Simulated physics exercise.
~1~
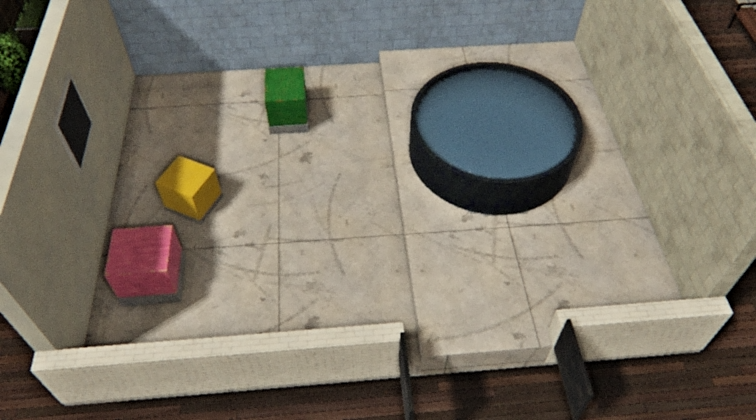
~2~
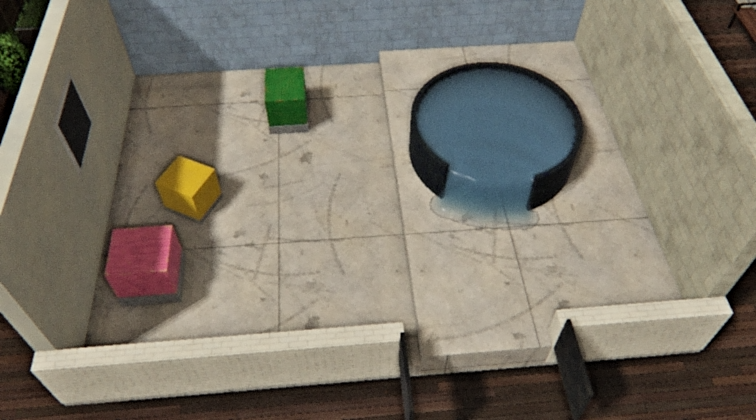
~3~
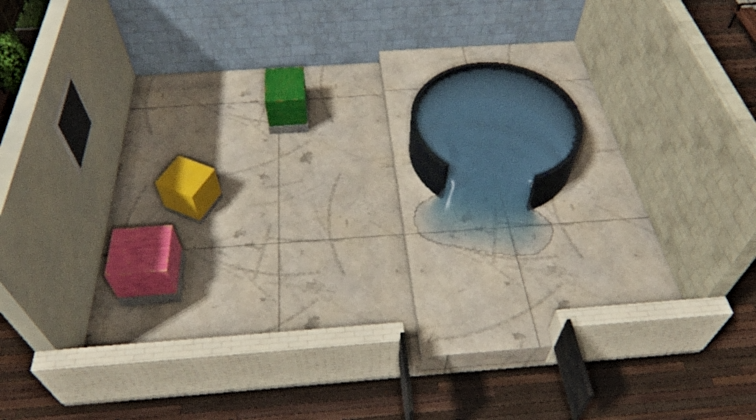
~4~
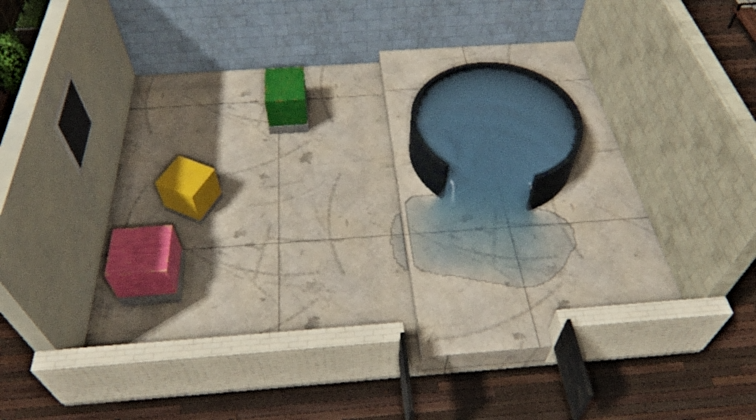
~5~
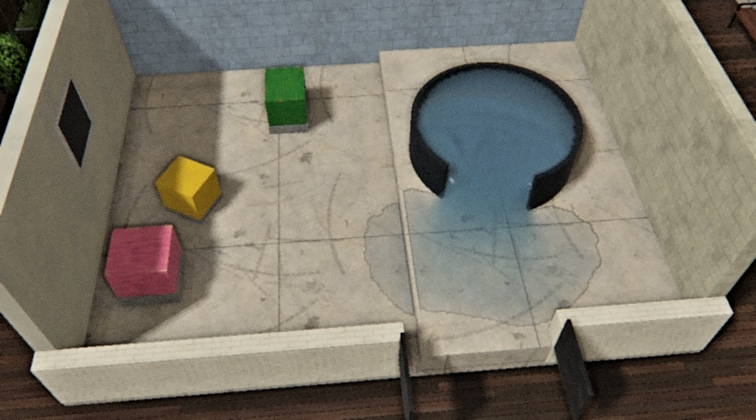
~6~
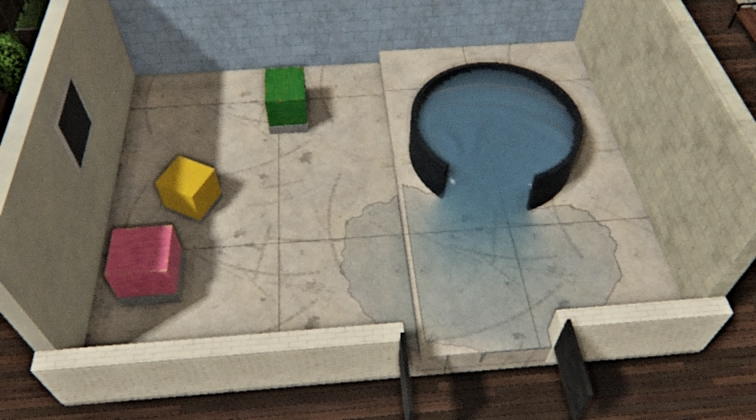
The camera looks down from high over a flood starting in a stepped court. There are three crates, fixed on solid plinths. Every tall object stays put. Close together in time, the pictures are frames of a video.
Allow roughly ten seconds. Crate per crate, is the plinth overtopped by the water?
Outcome: Yellow crate: Safe; green crate: Safe; pink crate: Safe.
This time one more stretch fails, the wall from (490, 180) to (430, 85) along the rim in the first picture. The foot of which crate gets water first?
That would be the green-painted one.
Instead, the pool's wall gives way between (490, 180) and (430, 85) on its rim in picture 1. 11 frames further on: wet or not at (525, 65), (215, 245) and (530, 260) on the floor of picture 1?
Spot one: Spared by the leak. Spot two: Reached by the flood. Spot three: Spared by the leak.
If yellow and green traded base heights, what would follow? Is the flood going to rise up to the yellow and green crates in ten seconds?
Yellow is not reached, green is not reached.
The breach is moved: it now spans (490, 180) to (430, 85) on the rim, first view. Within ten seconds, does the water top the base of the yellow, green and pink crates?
Going through them, the yellow gets reached, the green gets reached and the pink gets reached.
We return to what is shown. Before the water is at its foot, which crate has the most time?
Answer: The green-painted one.
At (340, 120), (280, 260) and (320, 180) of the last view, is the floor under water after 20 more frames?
In that order: Not flooded, wet, dry.
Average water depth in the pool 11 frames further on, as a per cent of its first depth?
Around 52 percent.
A moment on, water covers 20 % of the floor; the yellow crate not reached, the green crate not reached, the pink crate not reached.
Next, water covers 30 % of the floor; the yellow crate not reached, the green crate not reached, the pink crate not reached.
Then, water covers 40 % of the floor; the yellow crate water round its plinth, the green crate not reached, the pink crate water round its plinth.
Later, water covers 60 % of the floor; the yellow crate water round its plinth, the green crate not reached, the pink crate water round its plinth.
In the end, water covers 95 % of the floor; the yellow crate stayed above the water, the green crate stayed above the water, the pink crate stayed above the water.
